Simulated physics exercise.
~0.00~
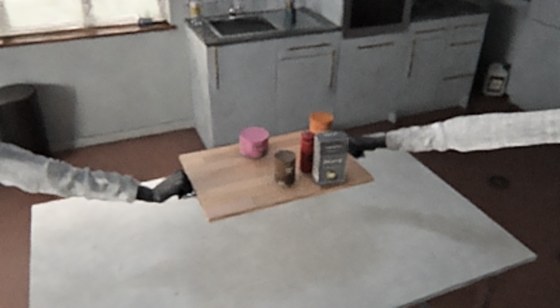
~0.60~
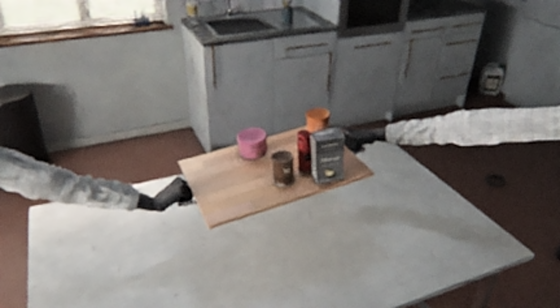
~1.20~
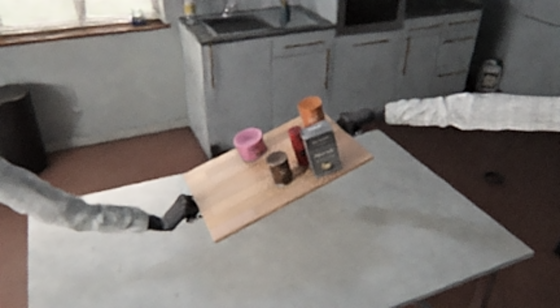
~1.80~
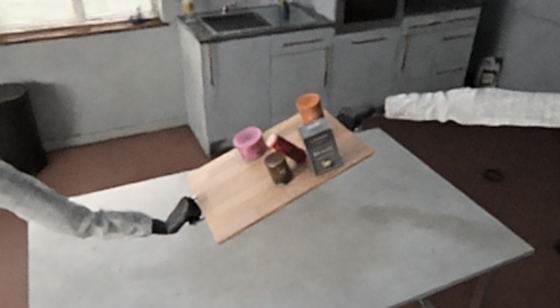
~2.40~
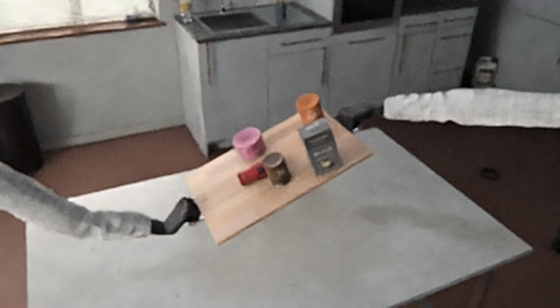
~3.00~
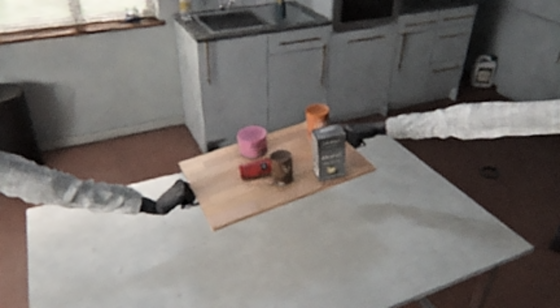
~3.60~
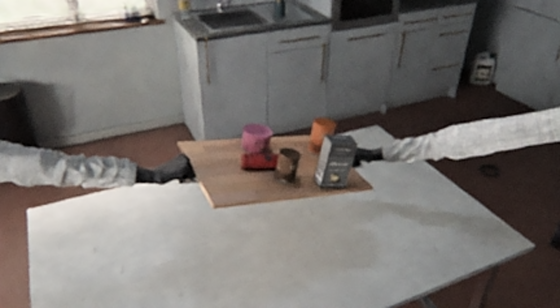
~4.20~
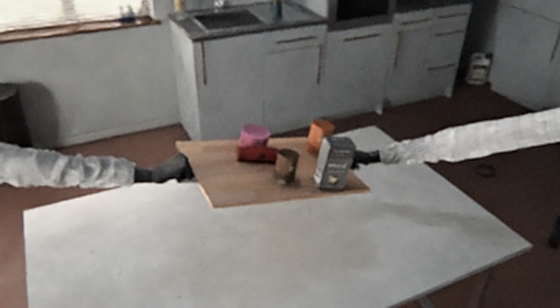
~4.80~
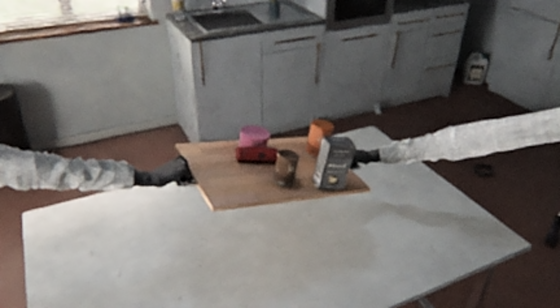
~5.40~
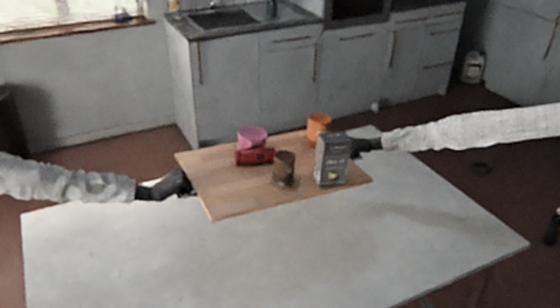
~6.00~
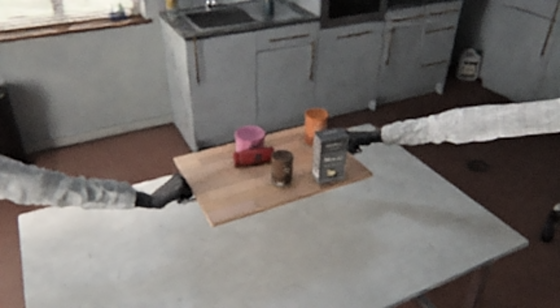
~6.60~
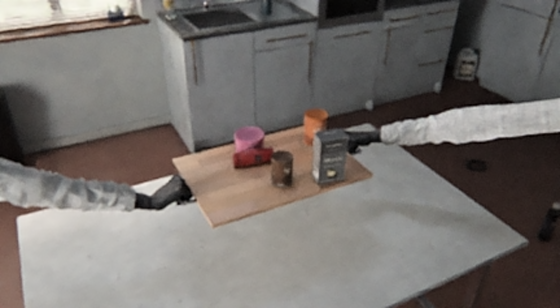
In this clip, two gloved hands hold a wooden board carrying five containers above a table, tilting it left side down until the red shaker topples, then right side down, before levelling it with the shaker lying by the pink tub and the others upright.
